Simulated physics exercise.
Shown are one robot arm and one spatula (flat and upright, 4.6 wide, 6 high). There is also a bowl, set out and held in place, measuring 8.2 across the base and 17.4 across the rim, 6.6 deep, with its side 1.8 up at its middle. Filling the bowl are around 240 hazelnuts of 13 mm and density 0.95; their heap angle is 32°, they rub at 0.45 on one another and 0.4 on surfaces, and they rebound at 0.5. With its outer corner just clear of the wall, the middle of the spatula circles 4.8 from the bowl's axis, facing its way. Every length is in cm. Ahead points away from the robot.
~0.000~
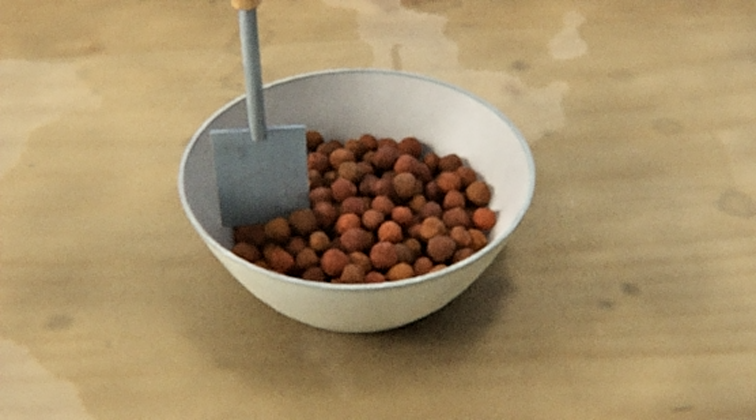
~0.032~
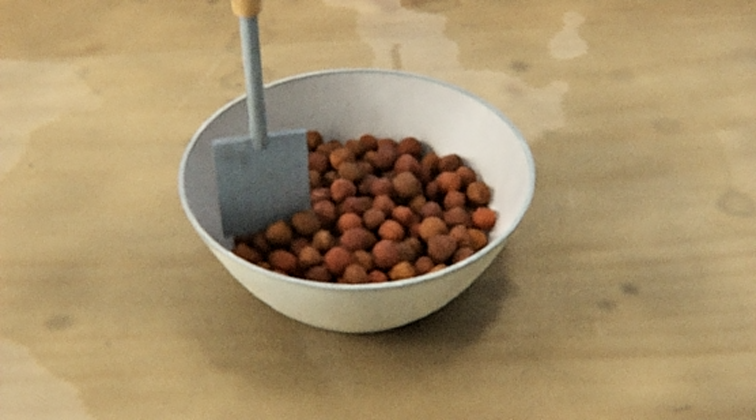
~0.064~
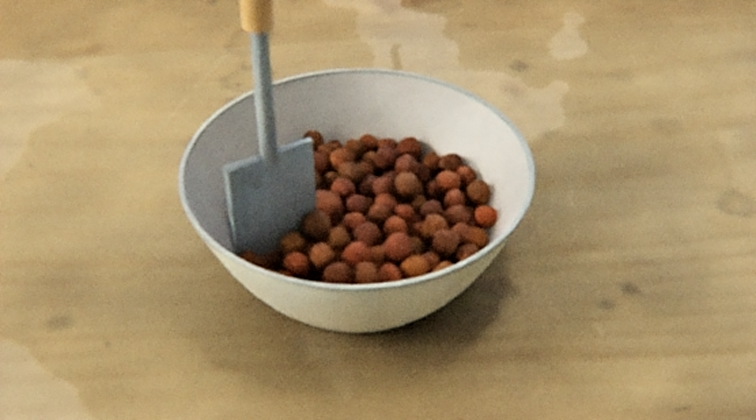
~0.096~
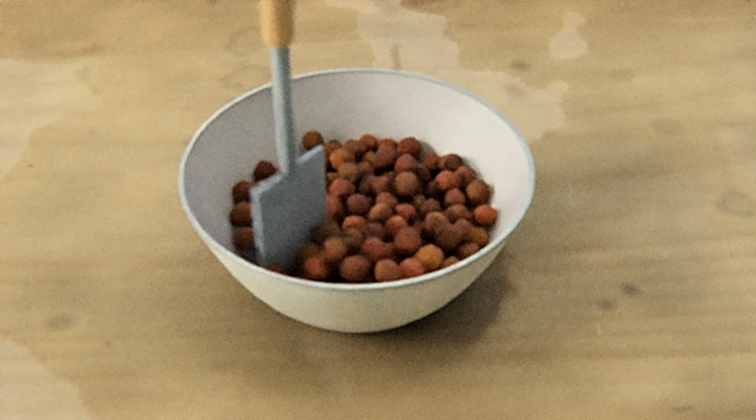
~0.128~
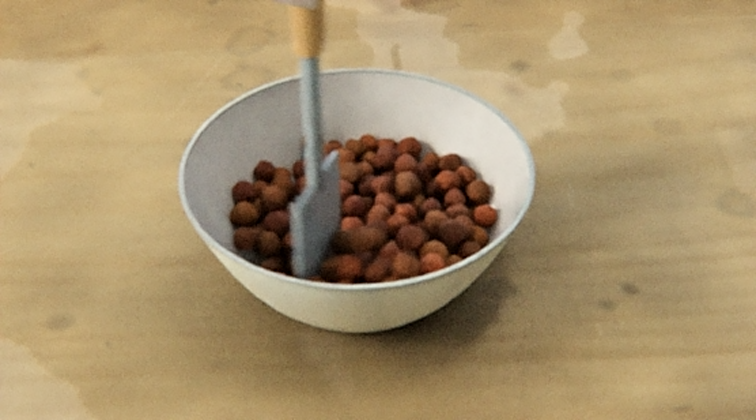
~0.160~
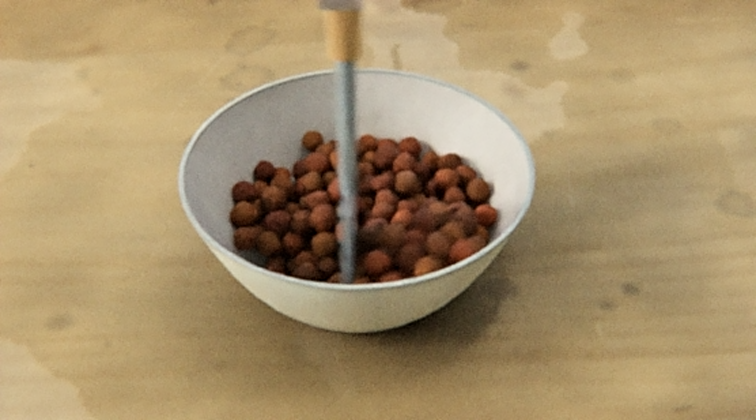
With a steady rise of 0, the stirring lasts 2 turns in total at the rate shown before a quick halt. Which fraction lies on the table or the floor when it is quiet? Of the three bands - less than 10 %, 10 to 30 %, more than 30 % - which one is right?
The right band is 10 to 30 %.
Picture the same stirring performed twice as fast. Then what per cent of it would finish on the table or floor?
I'd say close to 45 %.
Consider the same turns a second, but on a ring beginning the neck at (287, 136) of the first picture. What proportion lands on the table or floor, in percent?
Roughly 15 per cent.
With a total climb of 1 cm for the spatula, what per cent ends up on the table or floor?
15 %.
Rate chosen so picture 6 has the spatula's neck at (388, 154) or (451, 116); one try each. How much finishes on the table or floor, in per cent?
Close to 30 and 50 in a hundred.
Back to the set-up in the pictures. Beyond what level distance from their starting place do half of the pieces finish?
Reading: Around 6 cm.
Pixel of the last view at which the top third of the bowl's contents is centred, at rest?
I'd say close to (299, 260).
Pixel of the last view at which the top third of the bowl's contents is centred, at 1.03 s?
It is centred roughly at (379, 143).
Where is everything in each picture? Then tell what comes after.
The first picture shows spatula neck at (256, 104), 0° round; upper third of the load around (365, 217), from x 240 to 485, top at y 140; 237 in the bowl.
The second picture shows spatula neck at (257, 111), 7° round; upper third of the load around (367, 217), from x 245 to 485, top at y 140.
The third picture shows spatula neck at (267, 128), 25° round; upper third of the load around (371, 218), from x 245 to 485, top at y 140.
The fourth picture shows spatula neck at (287, 143), 44° round; upper third of the load around (373, 225), from x 245 to 485, top at y 140.
The fifth picture shows spatula neck at (315, 153), 62° round; upper third of the load around (383, 228), from x 245 to 485, top at y 140.
The sixth picture shows spatula neck at (348, 157), 81° round; upper third of the load around (405, 223), from x 245 to 485, top at y 140; 237 in the bowl.
After 0.60 s, 332° round, highest piece 9 above the table; 214 in the bowl, 19 on the table or floor, 4 in flight or on the tool.
After 1.03 s, 223° round, highest piece 8 above the table; 192 in the bowl, 42 on the table or floor, 3 in flight or on the tool.
After 1.45 s, 0° round, highest piece 7 above the table; 184 in the bowl, 53 on the table or floor.
After 2.15 s, 0° round, highest piece 7 above the table; 184 in the bowl, 53 on the table or floor.
At rest, 184 in the bowl, 53 on the table or floor. That is 22 % on the table or floor.
